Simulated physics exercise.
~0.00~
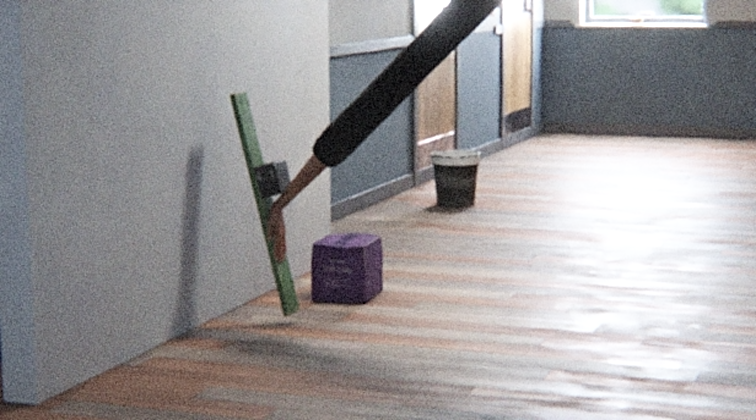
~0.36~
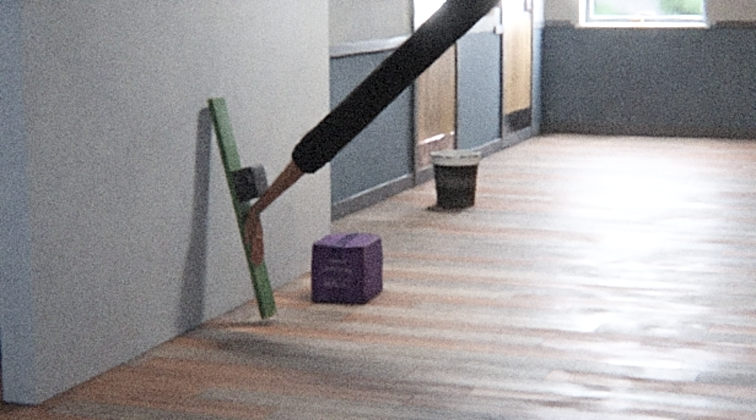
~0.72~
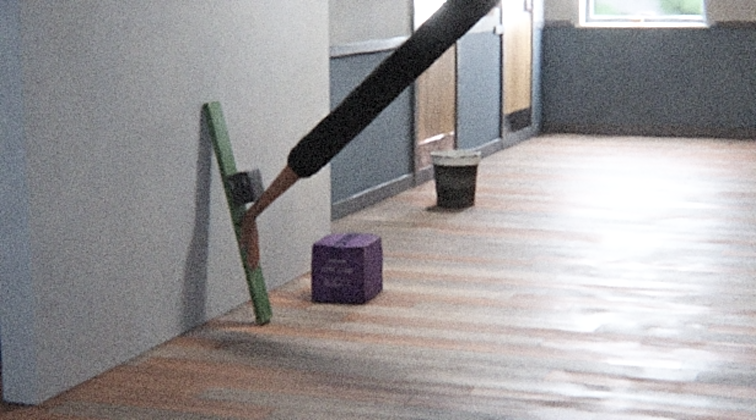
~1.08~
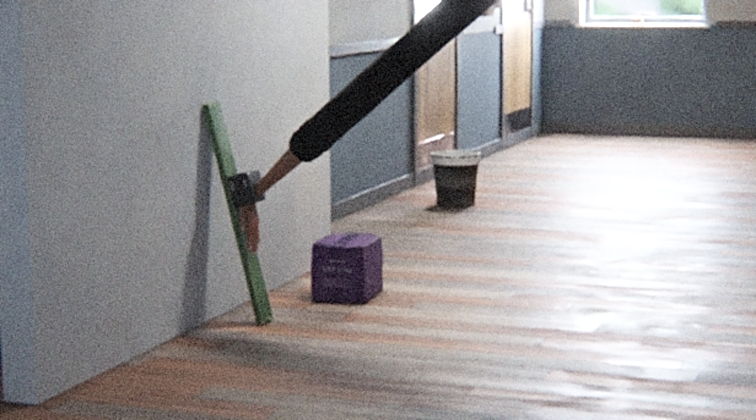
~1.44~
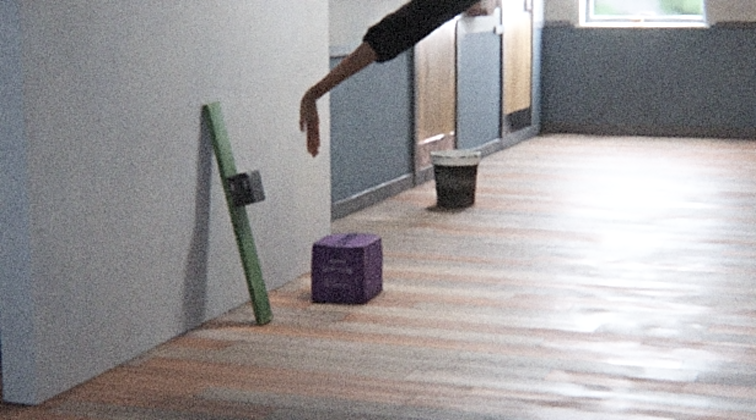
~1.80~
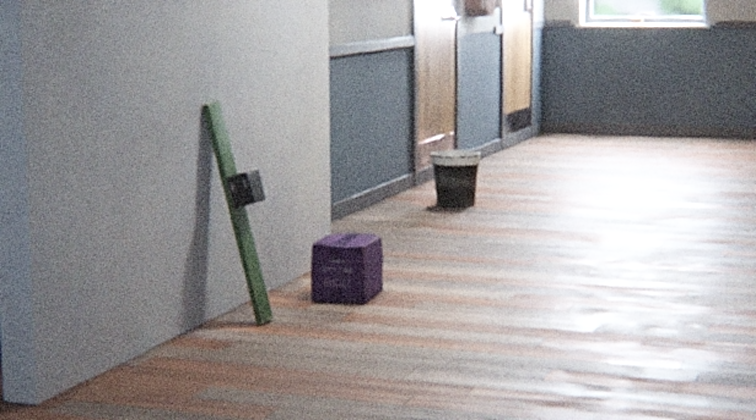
A green plank with a small dark block attached to its side is held by a dark-sleeved arm near a bare pale wall at left, seen from across a wooden floor. A purple box sits just right of it, and a dark bucket with a pale rim stands farther back by blue-grey panelling. The hand moves the plank a little left and sets it leaning against the wall. Then the hand lets go and draws back up to the right, out of view. The plank stays leaning, and the purple box remains in its place.
